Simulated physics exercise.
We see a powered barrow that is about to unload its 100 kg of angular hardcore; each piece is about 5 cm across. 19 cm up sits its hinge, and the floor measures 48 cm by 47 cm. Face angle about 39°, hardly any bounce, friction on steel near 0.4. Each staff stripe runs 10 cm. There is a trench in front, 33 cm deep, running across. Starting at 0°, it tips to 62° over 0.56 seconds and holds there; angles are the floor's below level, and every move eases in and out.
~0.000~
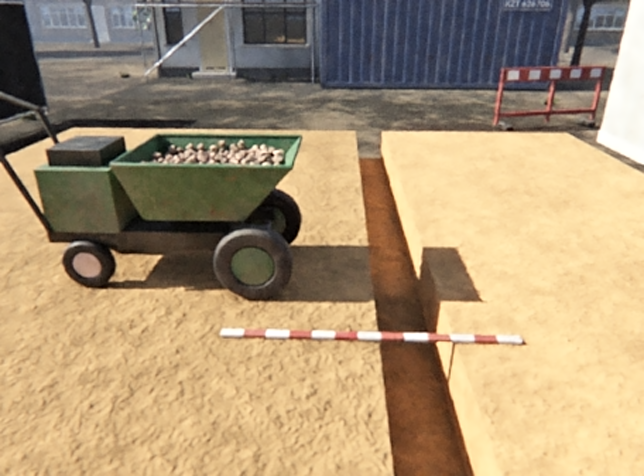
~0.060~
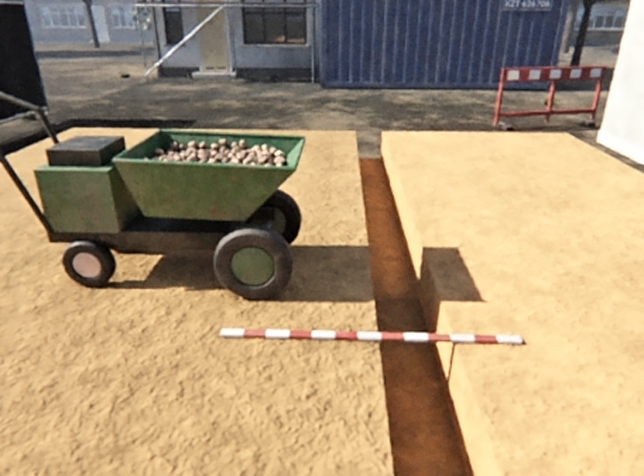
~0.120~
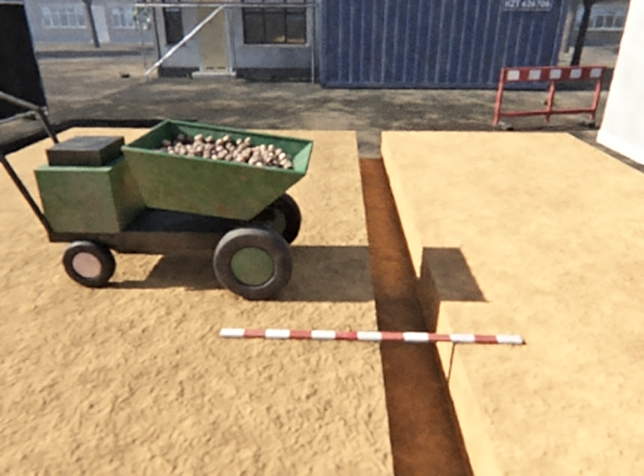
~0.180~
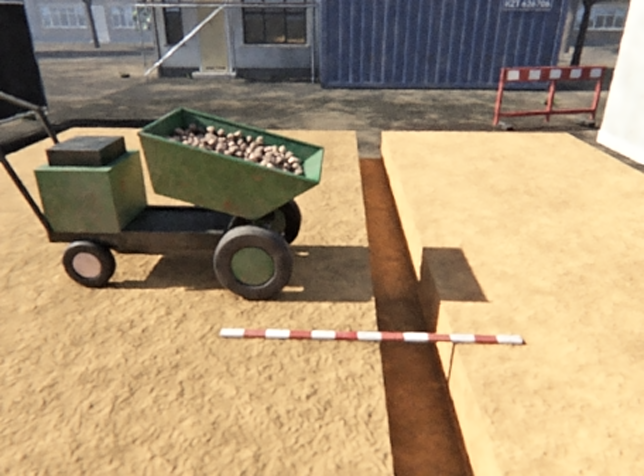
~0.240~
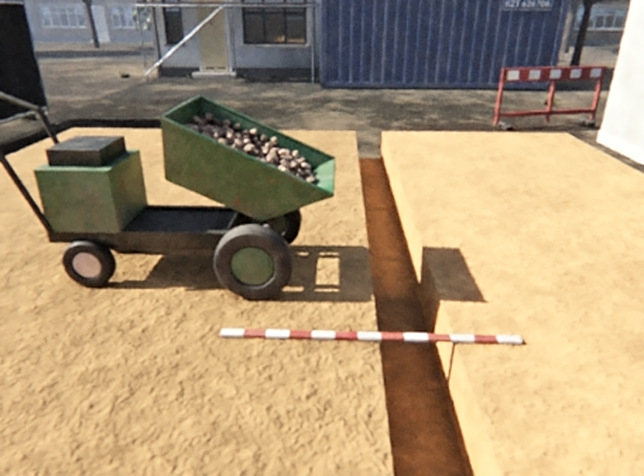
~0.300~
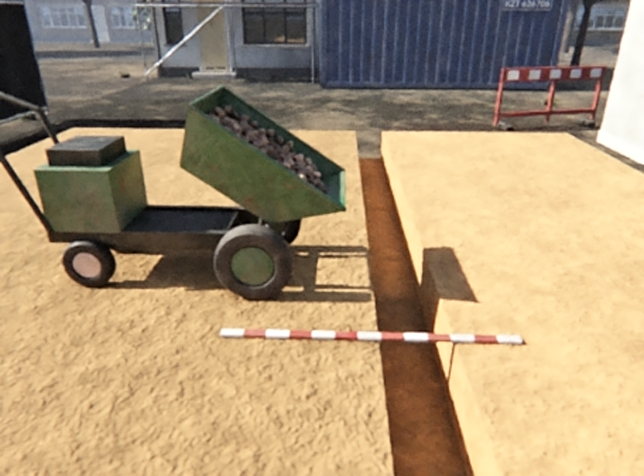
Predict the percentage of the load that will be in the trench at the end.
Predicted: Roughly 62 %.
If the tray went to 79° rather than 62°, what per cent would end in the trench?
In that case around 90 percent.
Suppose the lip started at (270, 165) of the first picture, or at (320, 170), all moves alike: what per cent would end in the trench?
The first start gives about 55 per cent, the second about 45.
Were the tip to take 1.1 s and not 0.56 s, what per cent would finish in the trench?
60 per cent.
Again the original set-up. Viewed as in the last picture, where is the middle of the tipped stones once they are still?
At about pixel (404, 314) in the last view.
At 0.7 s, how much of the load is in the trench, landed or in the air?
Roughly 5 percent of the load.
After 0.4 s the floor is at 52°; 100 % in the tray; the foremost stones are at (338, 212).
After 0.7 s the floor is at 62°; 92 % in the tray, 2 % short of the trench, 6 % in the trench; the foremost stones are at (399, 263).
After 1.0 s the floor is at 62°; 47 % in the tray, 1 % short of the trench, 45 % in the trench, 6 % past the trench; the foremost stones are at (490, 278).
After 3.0 s the floor is at 62°; 32 % in the tray, 62 % in the trench, 6 % past the trench; the foremost stones are at (533, 274).
